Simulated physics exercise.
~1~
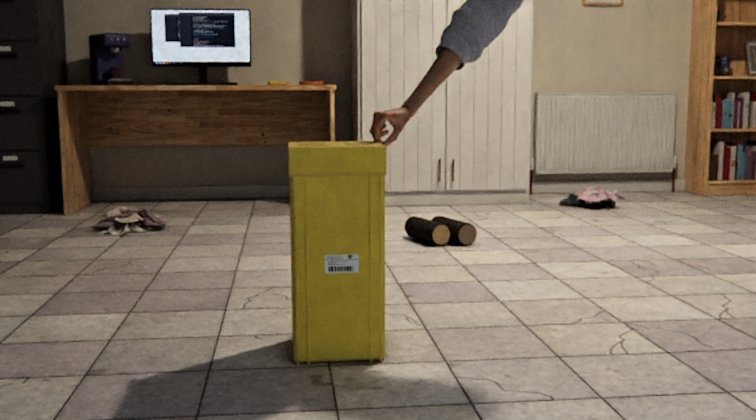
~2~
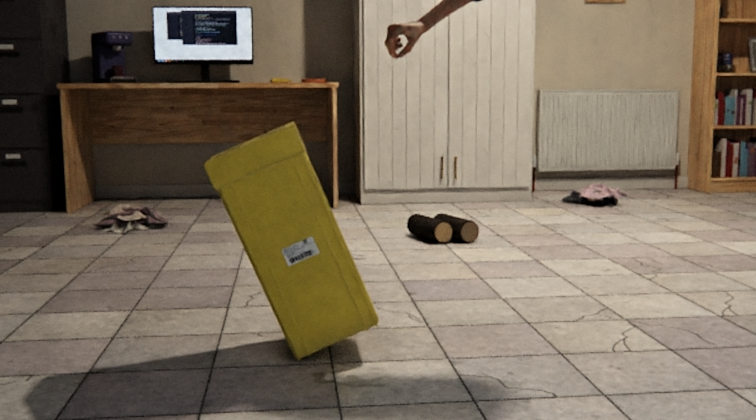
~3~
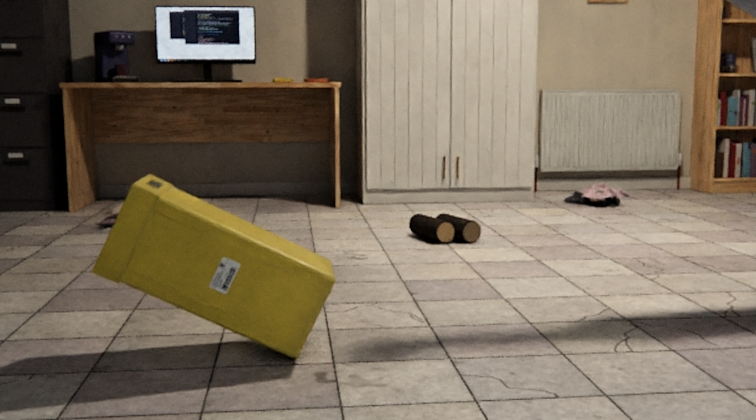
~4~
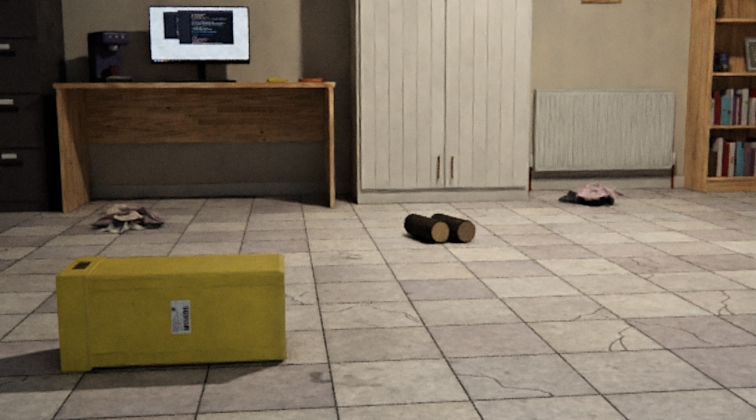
In a tiled room, a hand releases a yellow tote, which topples left onto its side.
